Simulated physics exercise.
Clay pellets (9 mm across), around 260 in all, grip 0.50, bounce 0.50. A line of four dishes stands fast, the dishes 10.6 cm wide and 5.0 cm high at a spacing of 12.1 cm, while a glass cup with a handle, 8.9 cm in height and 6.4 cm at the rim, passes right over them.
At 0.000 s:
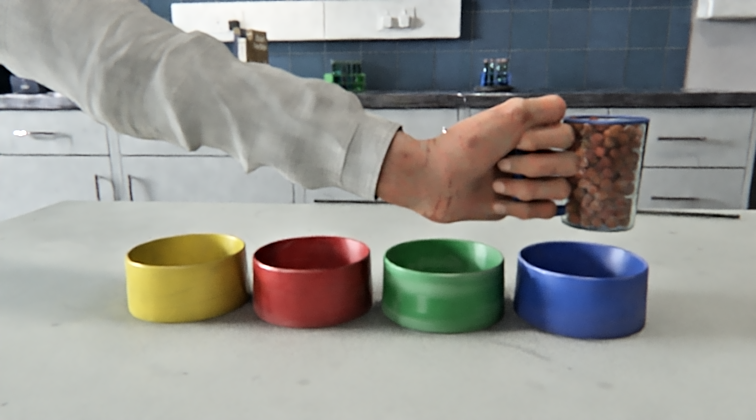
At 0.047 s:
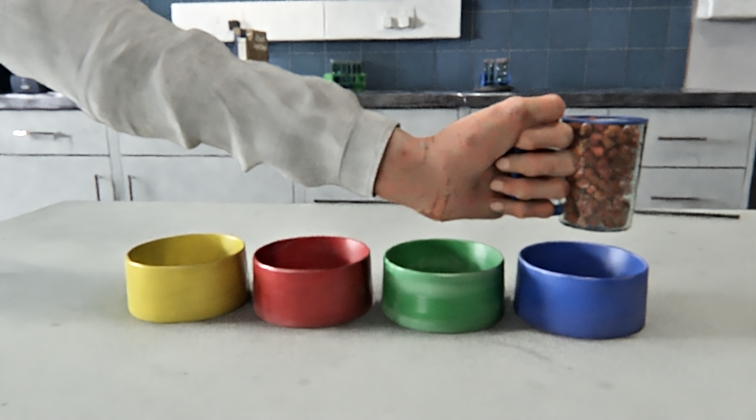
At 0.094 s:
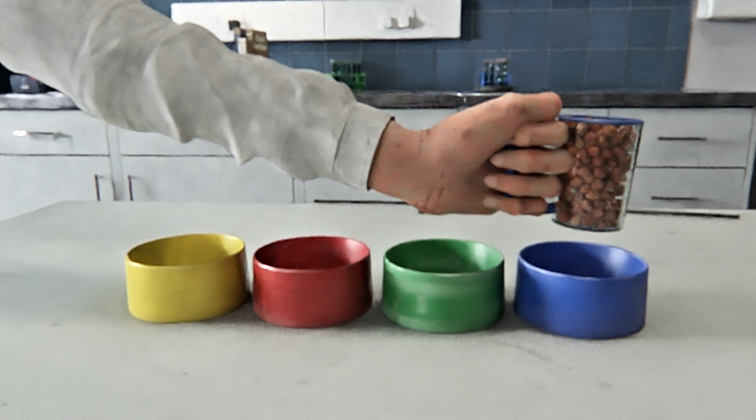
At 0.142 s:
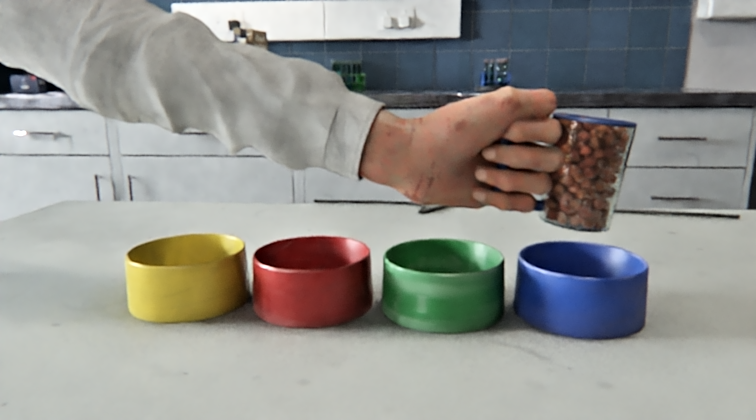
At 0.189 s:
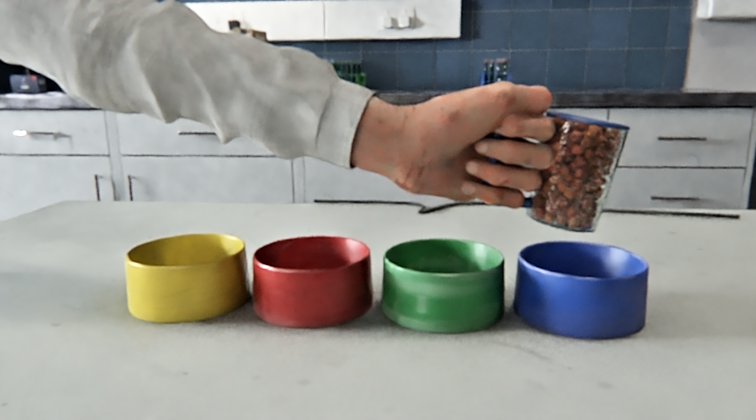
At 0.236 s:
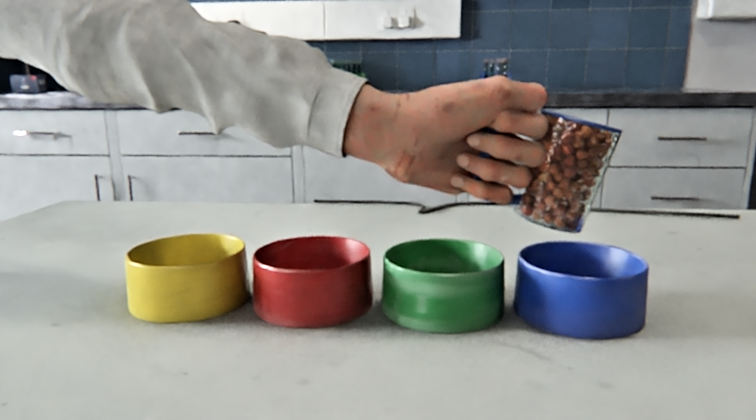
In a kitchen with pale cabinets and blue wall tiles, a fixed camera looks across a light grey table from the front, slightly above it. Four round dishes stand in a row, yellow, red, green and blue from left to right, while a hand in a pale sleeve holds a clear cup of reddish-brown pellets above the blue one. The hand moves the cup a short way left, gradually tilting it rightward.
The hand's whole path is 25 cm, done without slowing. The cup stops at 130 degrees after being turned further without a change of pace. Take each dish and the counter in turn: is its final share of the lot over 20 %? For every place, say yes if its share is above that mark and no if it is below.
Red: Yes, blue: No, green: Yes, yellow: No, counter: Yes.
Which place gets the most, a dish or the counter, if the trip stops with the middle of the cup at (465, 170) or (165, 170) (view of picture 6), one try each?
First try: Blue; second try: Red.
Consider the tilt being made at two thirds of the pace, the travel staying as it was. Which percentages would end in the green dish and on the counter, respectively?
The green dish 30, the counter 40.
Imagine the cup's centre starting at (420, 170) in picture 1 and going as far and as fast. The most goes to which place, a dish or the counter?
Top spot: Yellow.
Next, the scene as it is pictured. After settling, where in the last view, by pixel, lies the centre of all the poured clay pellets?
Once everything settles, the centre is around (376, 295).
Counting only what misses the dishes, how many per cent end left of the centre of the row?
It's close to 50 in a hundred.
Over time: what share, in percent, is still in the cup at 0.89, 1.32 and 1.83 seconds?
About 100, 80, 0 per cent.
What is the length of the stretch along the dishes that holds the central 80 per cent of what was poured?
Length: Approx. 13 cm.
After 0.89 s, tilt 69 degrees; cup holds 100 %.
After 1.32 s, tilt 105 degrees; cup holds 80 %, green 20 %.
After 1.83 s, tilt 130 degrees; cup holds 0 %, red 40 %, green 30 %.
By 2.5 s all is still; red 40 %, blue 0 %, green 30 %, yellow 0 %, counter 30 %.
